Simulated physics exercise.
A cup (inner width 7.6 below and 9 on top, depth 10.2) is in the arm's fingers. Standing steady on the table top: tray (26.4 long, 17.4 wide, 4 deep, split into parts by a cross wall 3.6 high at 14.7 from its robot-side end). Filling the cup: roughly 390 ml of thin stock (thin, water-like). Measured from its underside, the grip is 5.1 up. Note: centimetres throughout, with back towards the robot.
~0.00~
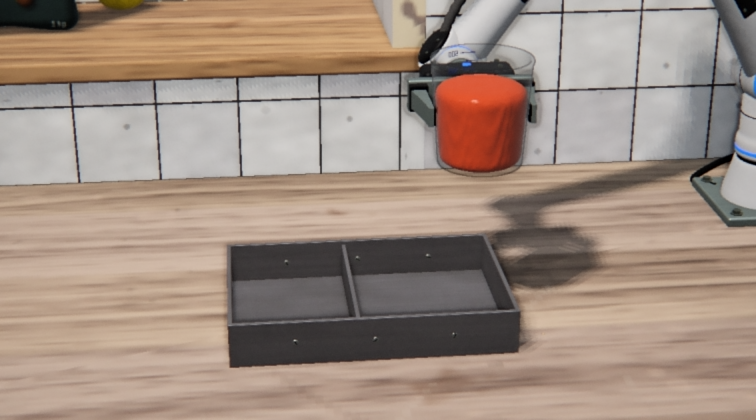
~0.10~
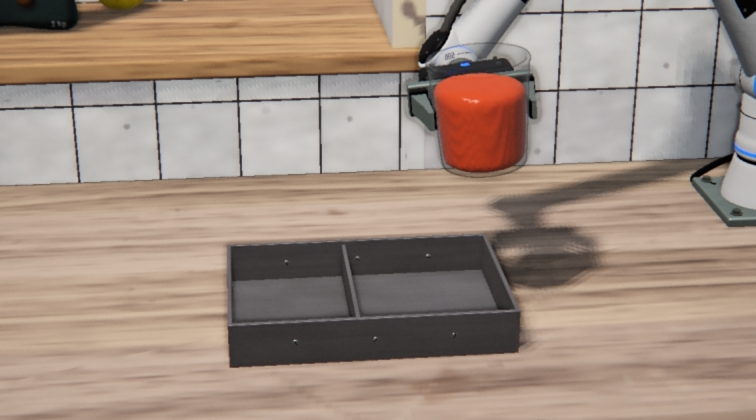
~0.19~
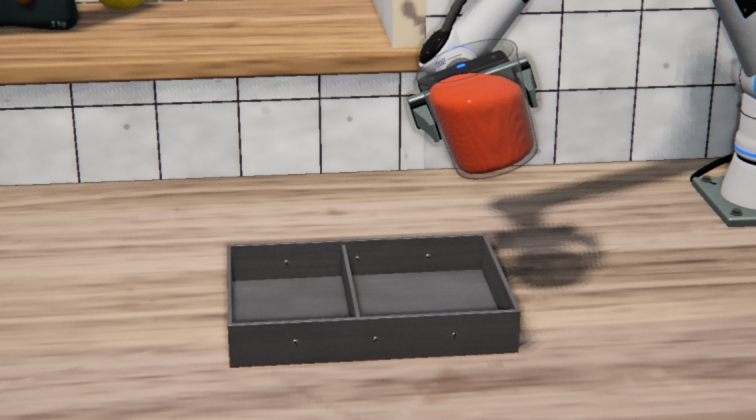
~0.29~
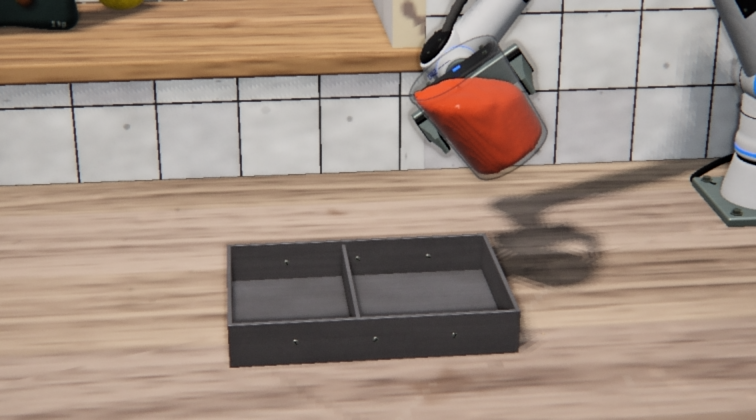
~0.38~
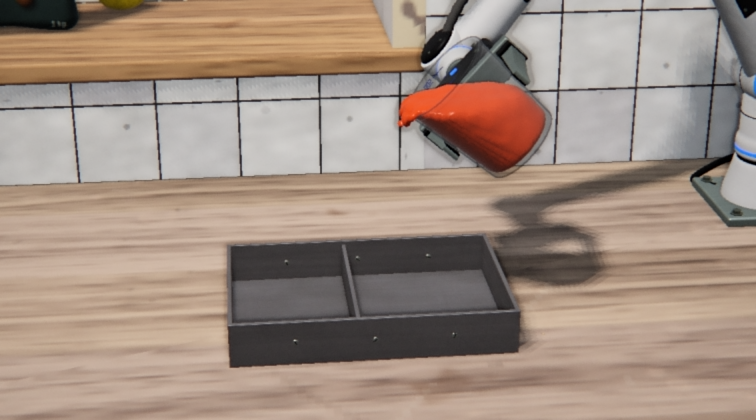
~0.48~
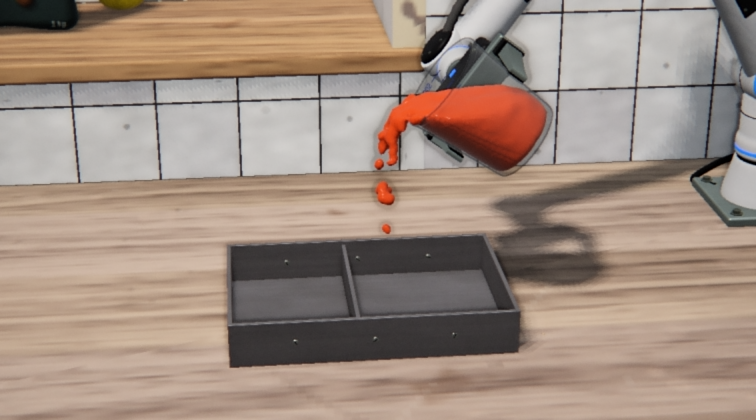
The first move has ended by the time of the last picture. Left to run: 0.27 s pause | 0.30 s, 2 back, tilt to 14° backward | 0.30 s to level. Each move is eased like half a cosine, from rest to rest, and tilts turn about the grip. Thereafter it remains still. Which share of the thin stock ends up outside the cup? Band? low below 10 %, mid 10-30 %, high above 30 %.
Mid.
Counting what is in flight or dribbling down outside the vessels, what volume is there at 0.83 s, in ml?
It comes to close to 20 ml.
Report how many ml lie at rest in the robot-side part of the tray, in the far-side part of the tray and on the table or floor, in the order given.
Around 35 ml in the first, 40 ml in the second and 5 ml in the third.
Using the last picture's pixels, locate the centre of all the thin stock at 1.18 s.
The centre lands around (472, 163) in the last view.
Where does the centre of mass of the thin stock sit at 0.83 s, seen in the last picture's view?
I'd put it somewhere near (459, 152).
By 0.83 s, tilted 42° forward, liquid up to 22 above the table; 320 ml in the cup, 35 ml in the far-side part, 20 ml in the robot-side part, 20 ml in the air or running down outside.
By 1.18 s, tilted 9° backward, liquid up to 23 above the table; 315 ml in the cup, 40 ml in the far-side part, 35 ml in the robot-side part, 5 ml on the table or floor.
By 1.55 s, level, liquid up to 23 above the table; 315 ml in the cup, 40 ml in the far-side part, 35 ml in the robot-side part, 5 ml on the table or floor.
By 2.35 s, level, liquid up to 23 above the table; 315 ml in the cup, 40 ml in the far-side part, 35 ml in the robot-side part, 5 ml on the table or floor.
Final state, 315 ml in the cup, 40 ml in the far-side part, 35 ml in the robot-side part, 5 ml on the table or floor. That is 20 % outside the cup.
